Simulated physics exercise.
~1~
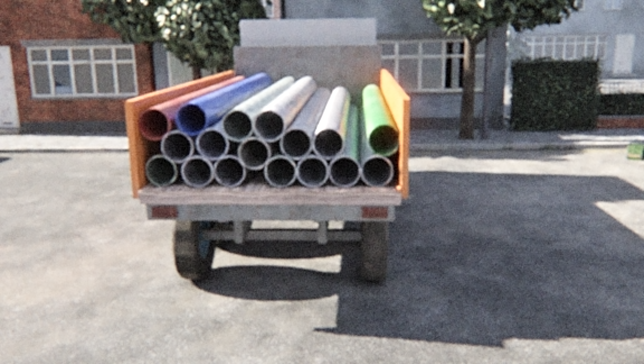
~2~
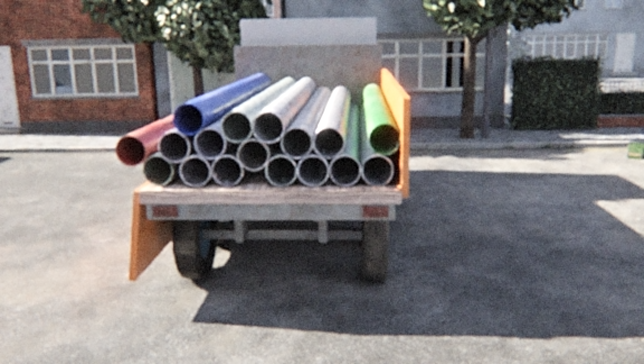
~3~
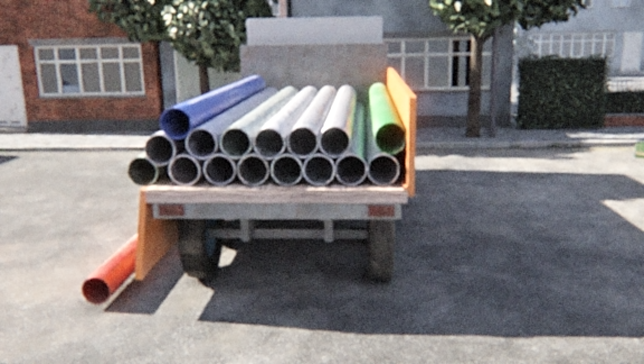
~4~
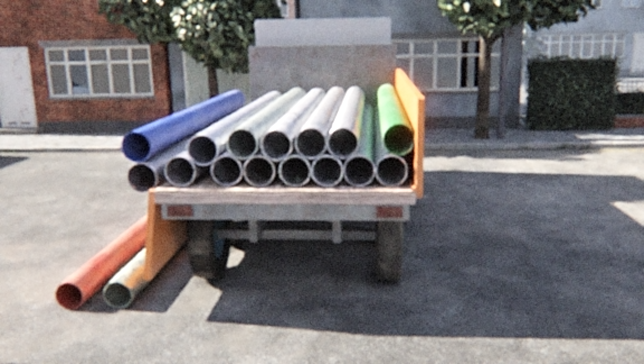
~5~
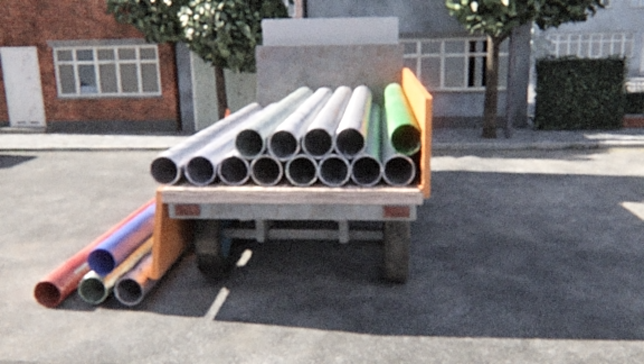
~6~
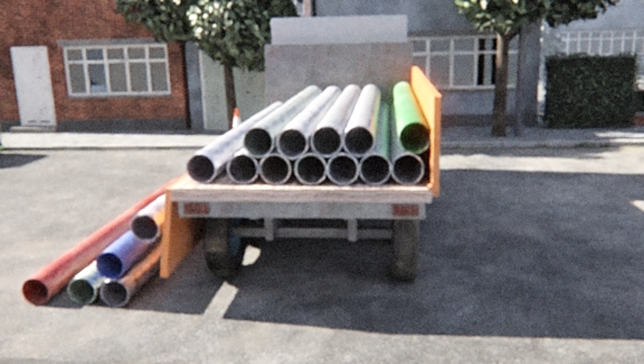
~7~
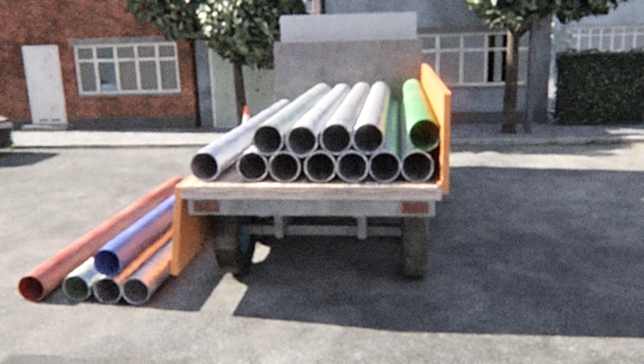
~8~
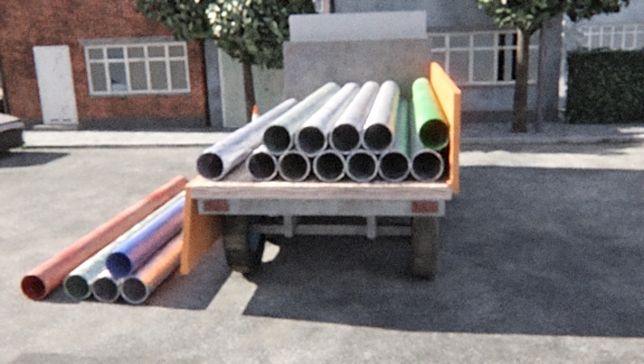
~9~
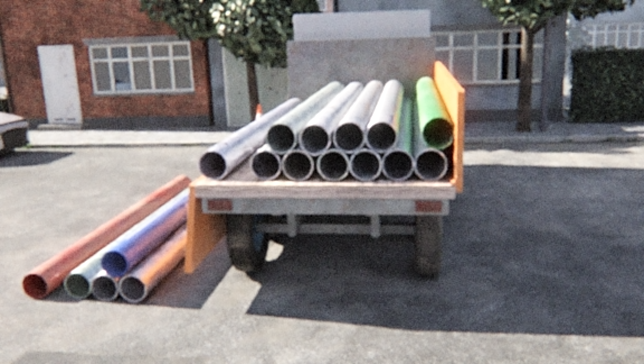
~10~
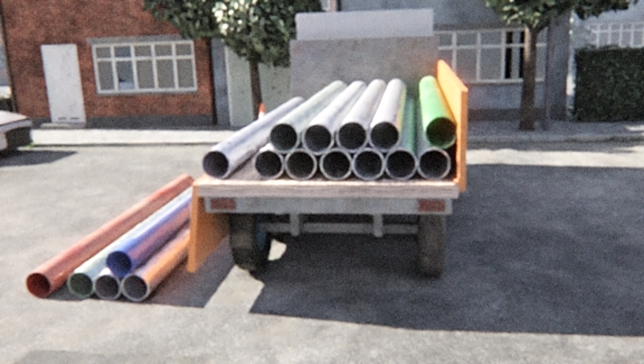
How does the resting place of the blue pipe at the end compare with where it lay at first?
It first lies on top of the stack near the left side of the lorry's deck. By the end it rests on the ground to the left of the lorry, among the other fallen pipes.
